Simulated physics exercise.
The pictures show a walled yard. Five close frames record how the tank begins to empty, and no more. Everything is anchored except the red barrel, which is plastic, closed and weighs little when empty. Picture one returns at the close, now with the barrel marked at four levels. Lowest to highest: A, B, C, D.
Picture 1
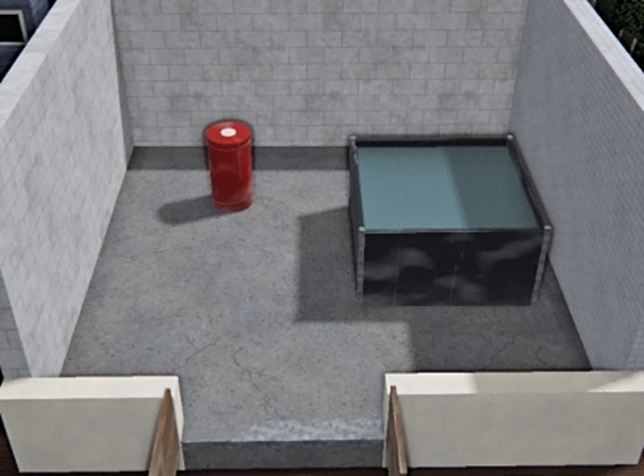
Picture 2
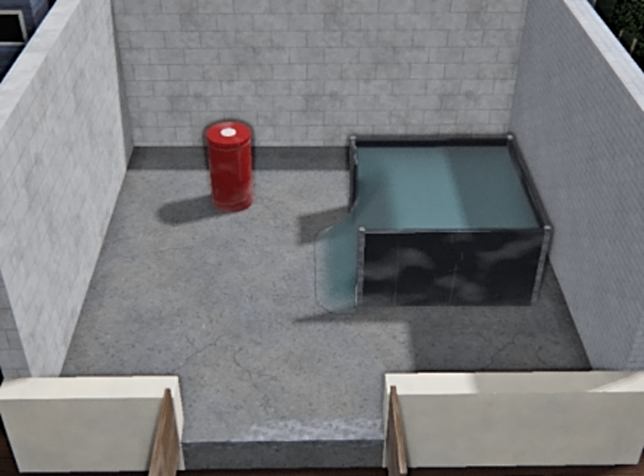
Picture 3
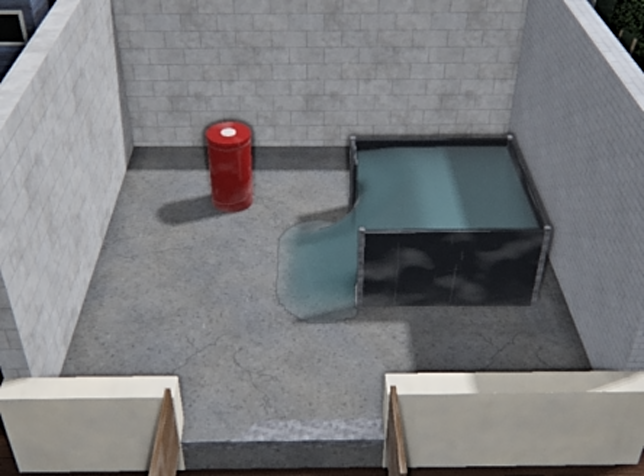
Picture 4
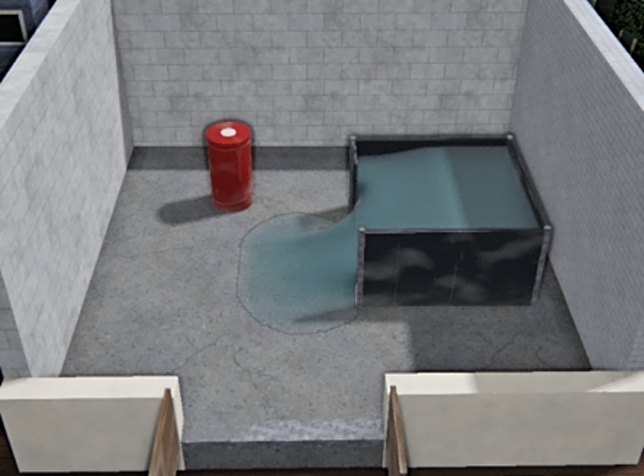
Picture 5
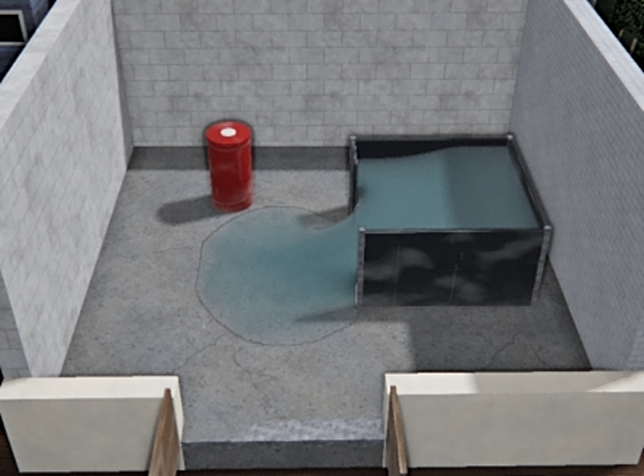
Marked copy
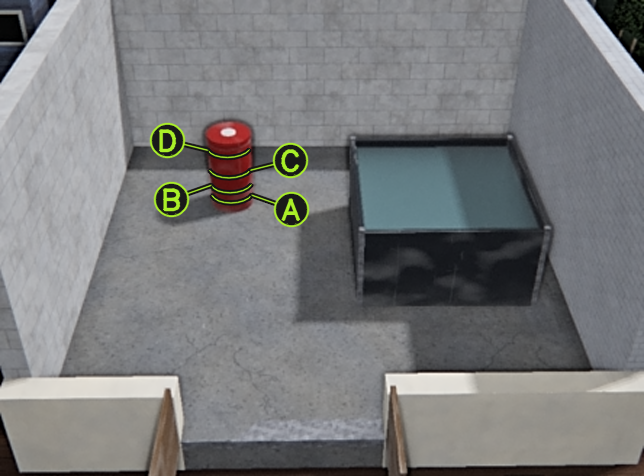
Water fills a dark-sided tank at the right of a walled yard, then starts pouring out through the tank's left side onto the bare concrete. It spreads leftward in a widening, rounded pool, its edge drawing nearer to a red barrel that stays upright and still near the back wall.
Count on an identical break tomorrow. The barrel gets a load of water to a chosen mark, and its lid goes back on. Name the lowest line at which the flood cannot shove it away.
Take A.
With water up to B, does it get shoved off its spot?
No.
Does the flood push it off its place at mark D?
No, that is safe.
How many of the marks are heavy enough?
All of them.
In lime, A at (230, 203); B at (230, 192); C at (229, 177); D at (227, 157); from the bottom up A, B, C, D.
If A is chosen, it does not move.
If B is chosen, it does not move.
If C is chosen, it does not move.
If D is chosen, it does not move.
